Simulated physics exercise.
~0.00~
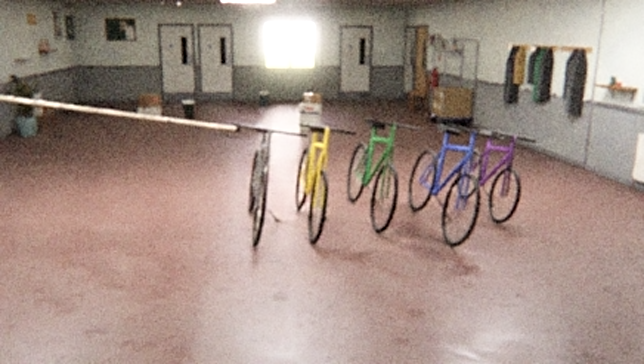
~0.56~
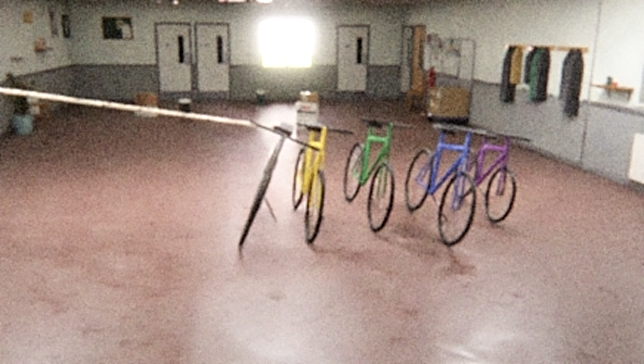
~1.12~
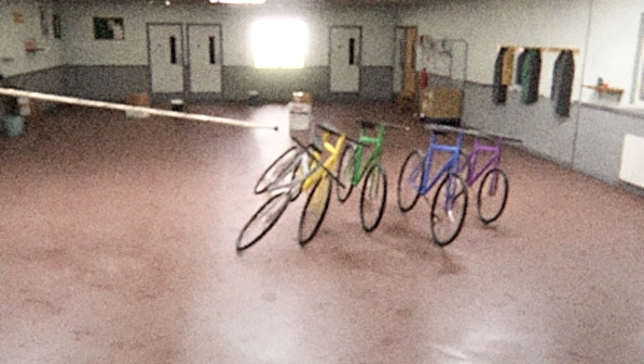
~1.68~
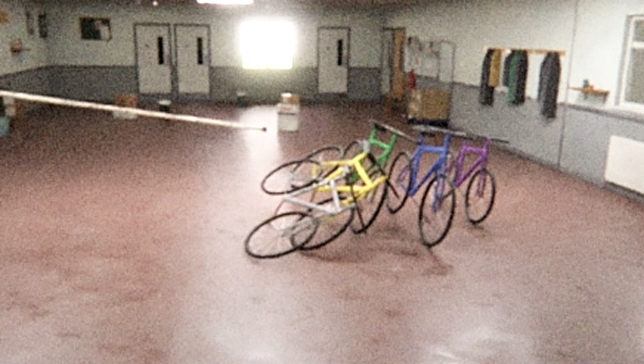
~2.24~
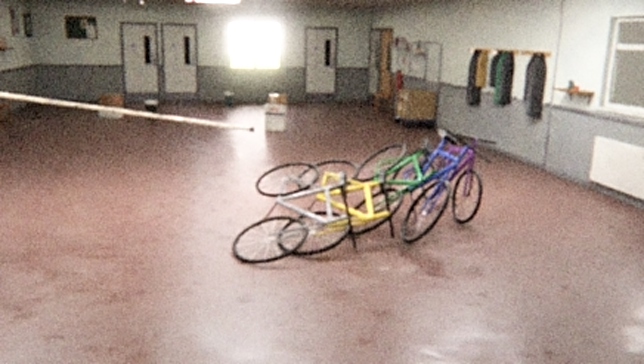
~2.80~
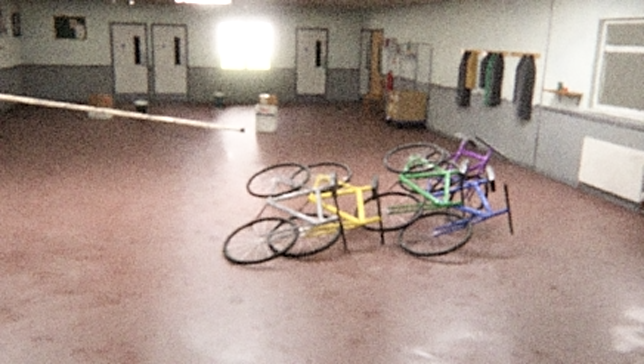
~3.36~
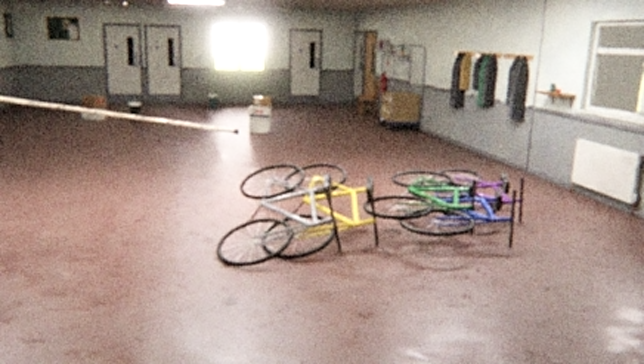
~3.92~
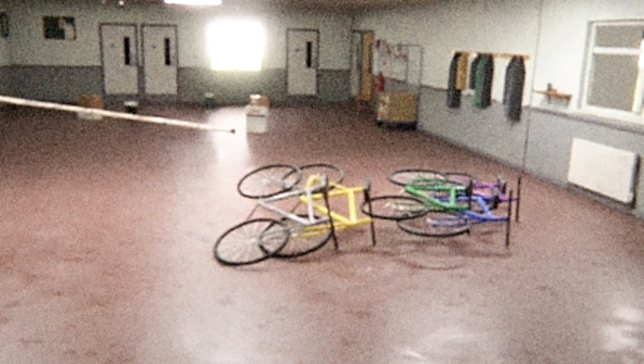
In a wide hallway with a dull red floor, a long pole pushes the nearest of five upright bicycles in a row, which tips right into the yellow one, and the green, blue and purple bicycles topple in turn until all five lie on the floor.
